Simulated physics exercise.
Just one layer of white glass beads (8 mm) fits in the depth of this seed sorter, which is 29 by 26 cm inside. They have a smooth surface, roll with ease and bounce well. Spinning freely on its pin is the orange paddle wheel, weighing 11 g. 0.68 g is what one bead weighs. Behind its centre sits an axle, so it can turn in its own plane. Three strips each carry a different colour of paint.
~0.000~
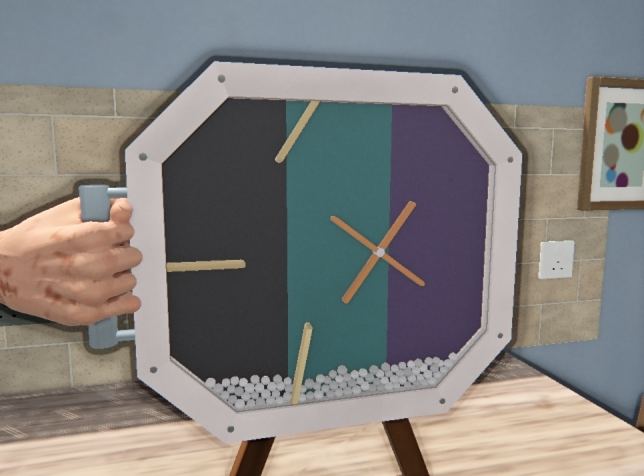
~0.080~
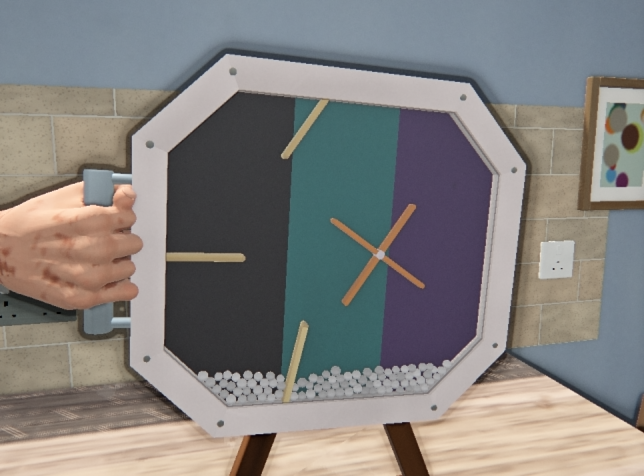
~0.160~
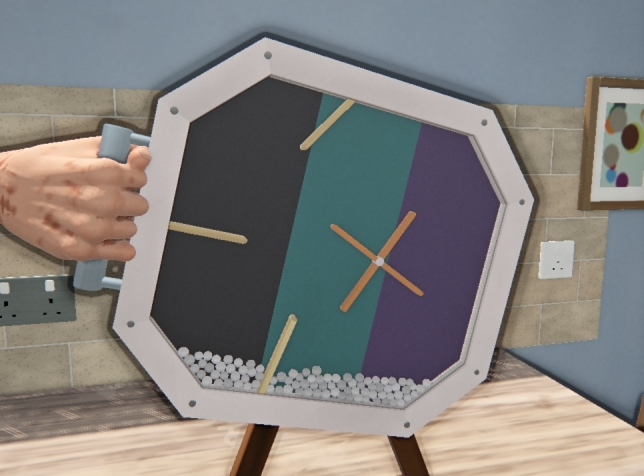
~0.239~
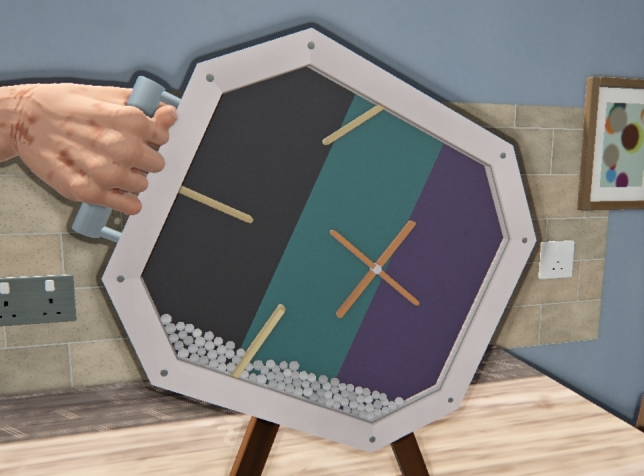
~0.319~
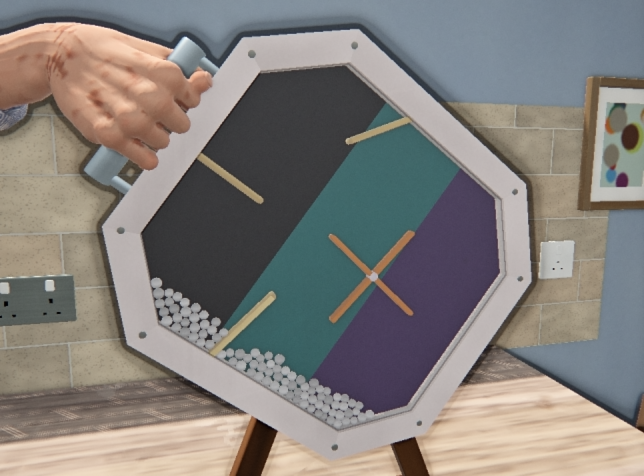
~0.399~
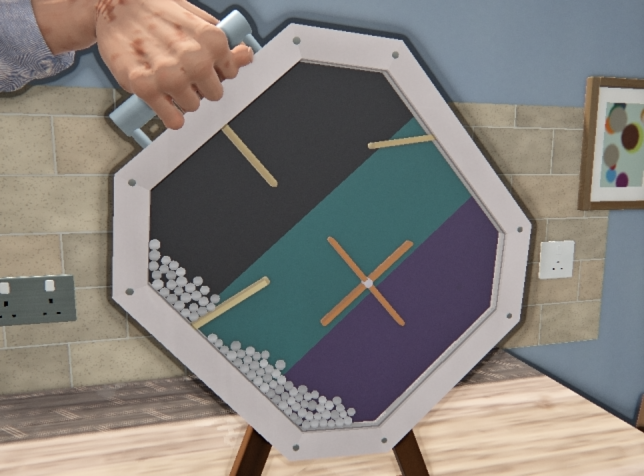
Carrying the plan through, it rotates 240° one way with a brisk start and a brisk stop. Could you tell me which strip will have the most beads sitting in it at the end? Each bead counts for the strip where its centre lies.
That would be black.
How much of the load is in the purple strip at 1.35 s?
I'd say near 75 in a hundred.
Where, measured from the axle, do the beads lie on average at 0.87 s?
6 cm left, 6 cm below.
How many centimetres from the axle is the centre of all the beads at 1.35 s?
I'd put it near 9 centimetres to the left and 9 centimetres below.
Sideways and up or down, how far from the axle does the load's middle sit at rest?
It lies close to 1 centimetres left and 13 centimetres below.
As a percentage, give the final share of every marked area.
Tally: Purple strip = 0; turquoise strip = 0; black strip = 100.
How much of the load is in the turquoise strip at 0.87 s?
I'd say close to 25 in a hundred.
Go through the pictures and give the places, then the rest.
In the first picture, level; about 90 beads; beads' middle (342, 382); highest (210, 383); orange paddle wheel (379, 252); purple (435, 250), turquoise (339, 255), black (233, 260).
In the second picture, turned 3° clockwise; beads' middle (335, 383); highest (203, 376).
In the third picture, turned 13° clockwise; beads' middle (314, 382); highest (183, 352); wall ends (243, 240), (293, 319), (304, 147).
In the fourth picture, turned 25° clockwise; beads' middle (289, 377); highest (166, 319); orange paddle wheel (376, 269).
In the fifth picture, turned 37° clockwise; beads' middle (268, 368); highest (156, 283).
In the sixth picture, turned 49° clockwise; beads' middle (256, 360); highest (155, 245); orange paddle wheel (367, 282); purple (401, 326), turquoise (339, 255), black (270, 175).
After 0.87 s, it stands 119° clockwise; the beads' middle is 6 cm left of and 6 cm below the centre; purple 70 %, turquoise 25 %, black 5 %.
After 1.35 s, it has come round 191° clockwise; the beads' middle is 9 cm left of and 9 cm below the centre; purple 75 %, turquoise 25 %.
After 1.75 s, it has come round 240° clockwise; the beads' middle is 7 cm left of and 6 cm below the centre; purple 5 %, turquoise 75 %, black 20 %.
At rest by 4.4 s, it has come round 240° clockwise; purple 0 %, turquoise 0 %, black 100 %.
